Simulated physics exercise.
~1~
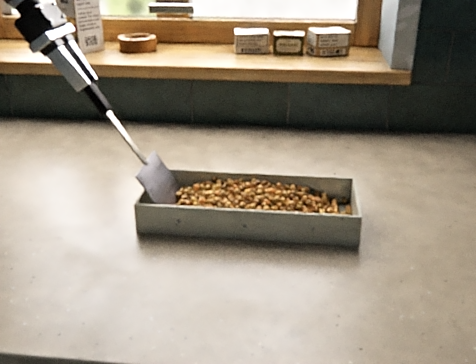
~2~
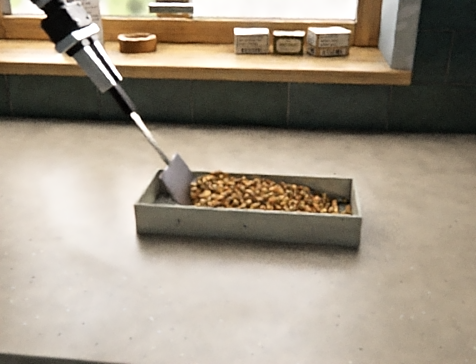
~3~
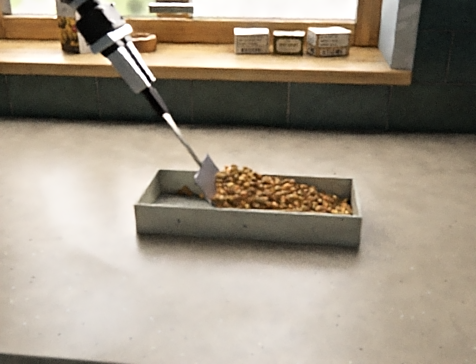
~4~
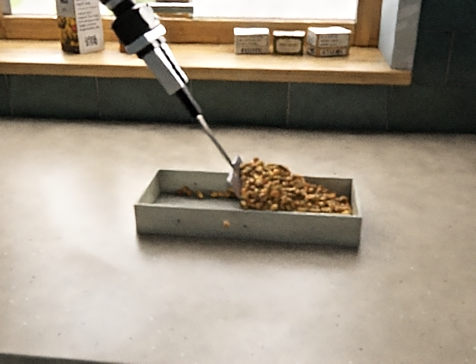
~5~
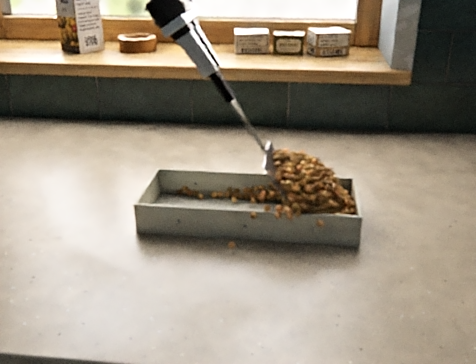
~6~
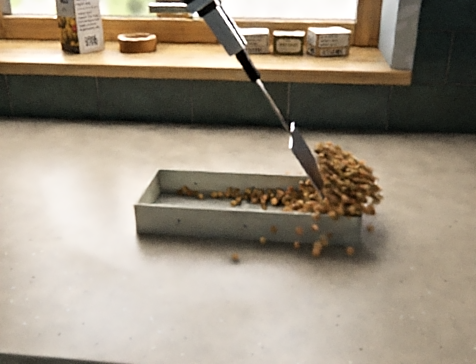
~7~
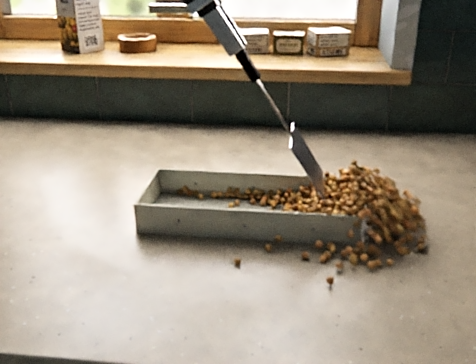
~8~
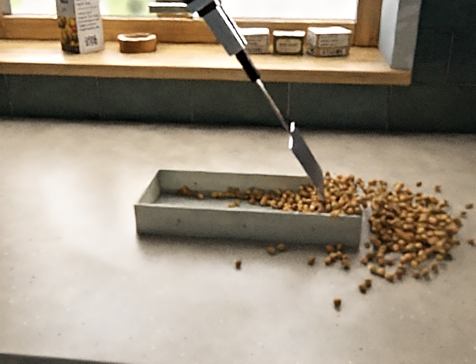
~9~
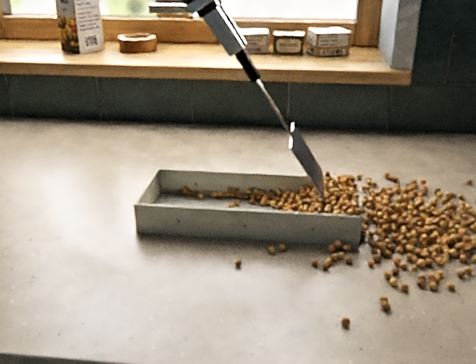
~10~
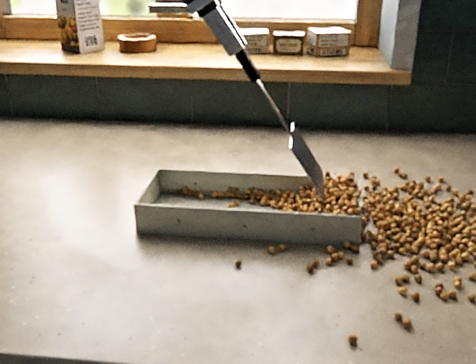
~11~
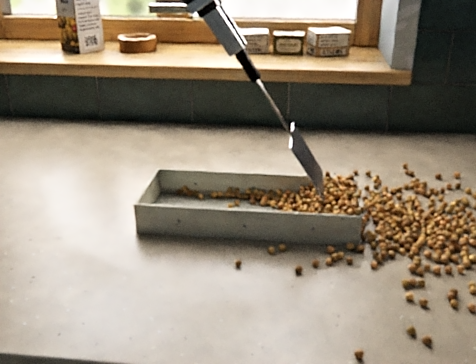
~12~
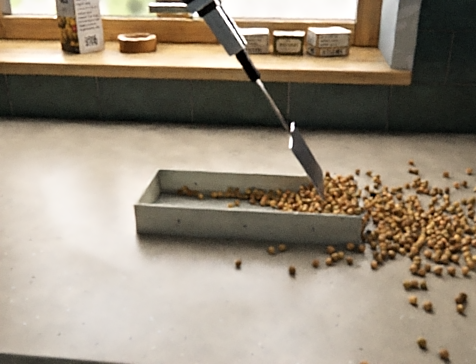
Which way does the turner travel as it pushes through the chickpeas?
The turner moves to the right, pushing the chickpeas along the tray.
